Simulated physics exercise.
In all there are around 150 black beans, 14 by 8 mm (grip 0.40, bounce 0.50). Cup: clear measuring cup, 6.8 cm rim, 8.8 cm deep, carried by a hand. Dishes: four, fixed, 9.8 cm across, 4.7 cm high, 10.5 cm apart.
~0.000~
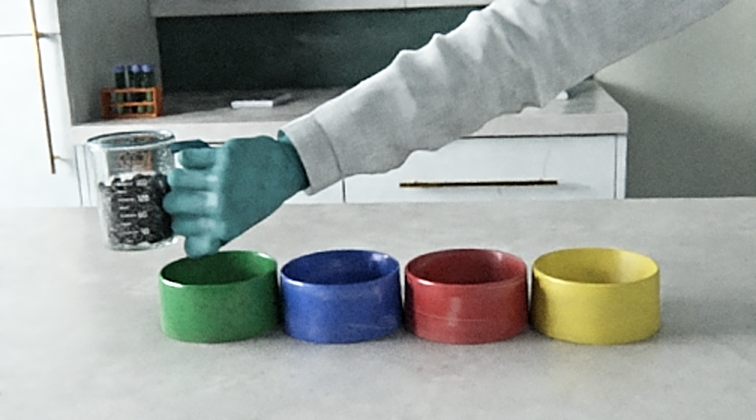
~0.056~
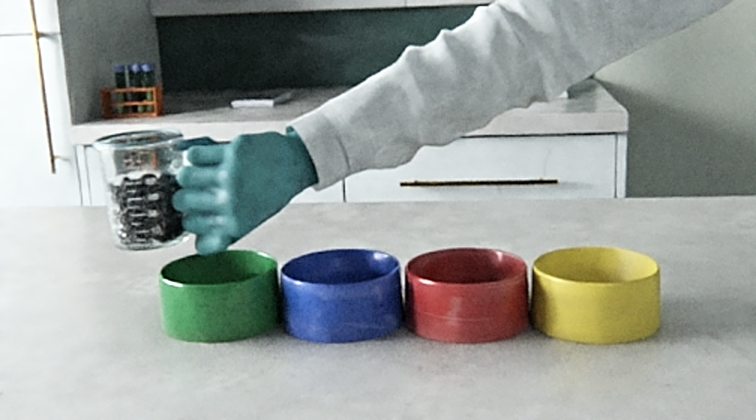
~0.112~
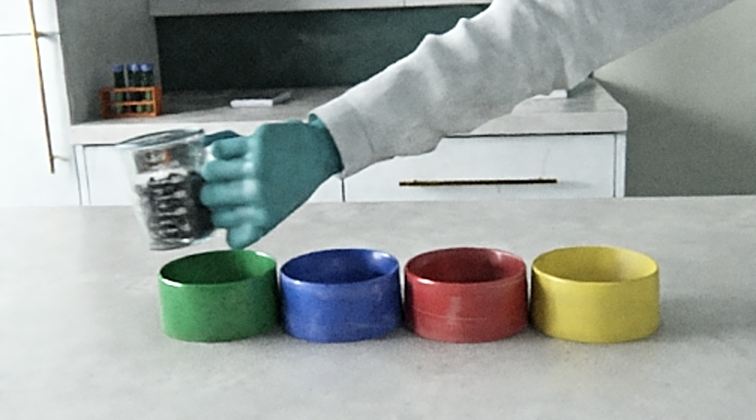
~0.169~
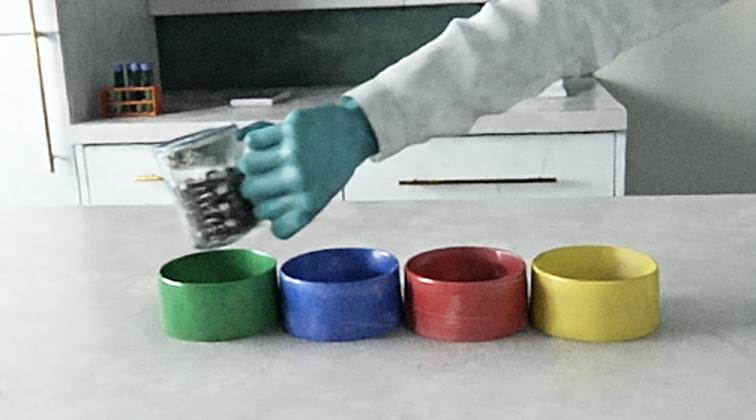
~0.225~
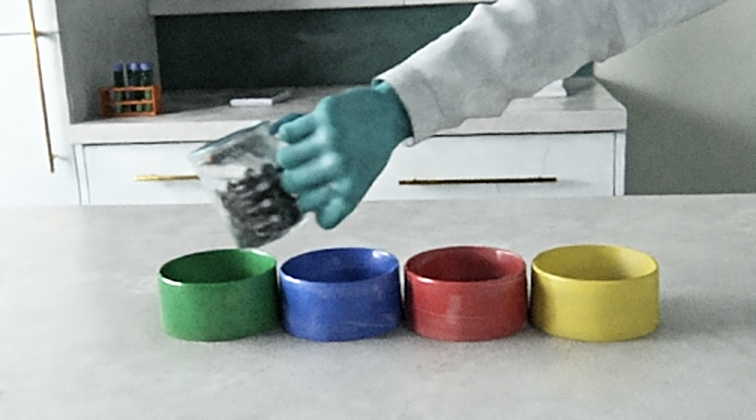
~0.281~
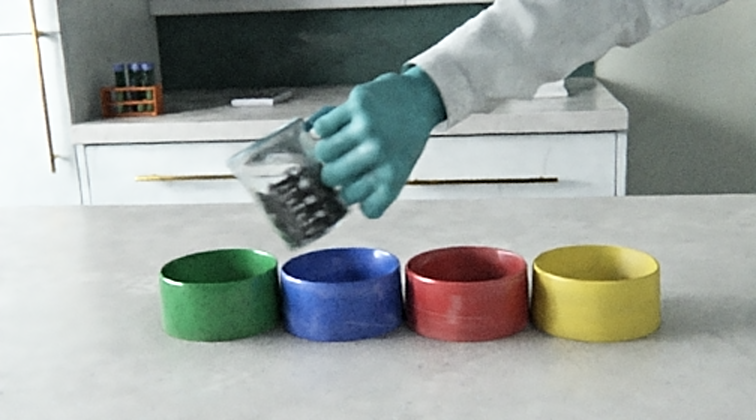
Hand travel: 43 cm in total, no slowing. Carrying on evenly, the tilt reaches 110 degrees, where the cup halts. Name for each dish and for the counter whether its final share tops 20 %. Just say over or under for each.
Going through them: Red dish comes out under, blue dish comes out under, green dish comes out under, yellow dish comes out over, counter comes out under.
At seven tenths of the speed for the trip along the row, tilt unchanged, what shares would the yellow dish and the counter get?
Yellow: 90; counter: 0.
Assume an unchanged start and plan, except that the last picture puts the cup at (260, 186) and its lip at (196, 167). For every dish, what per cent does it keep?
Final shares - red 10 %, blue 0 %, green 0 %, yellow 90 %.
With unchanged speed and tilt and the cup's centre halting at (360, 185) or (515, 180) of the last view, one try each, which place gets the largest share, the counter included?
Top receivers, in order: Blue and red.
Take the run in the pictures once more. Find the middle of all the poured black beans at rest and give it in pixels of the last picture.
Approximately (588, 297) in the last view.
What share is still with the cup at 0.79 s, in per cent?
Roughly 100 per cent, I'd say.
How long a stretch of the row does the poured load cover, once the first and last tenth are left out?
Close to 5 centimetres along the dishes.
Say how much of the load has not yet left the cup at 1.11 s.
70 %.
Then, at 0.59 s, tilt 70 degrees; cup holds 100 %.
After 0.79 s, tilt 96 degrees; cup holds 100 %.
After 1.11 s, tilt 110 degrees; cup holds 70 %, yellow 30 %.
At rest (2.2 s), red 0 %, blue 0 %, green 0 %, yellow 100 %, counter 0 %.
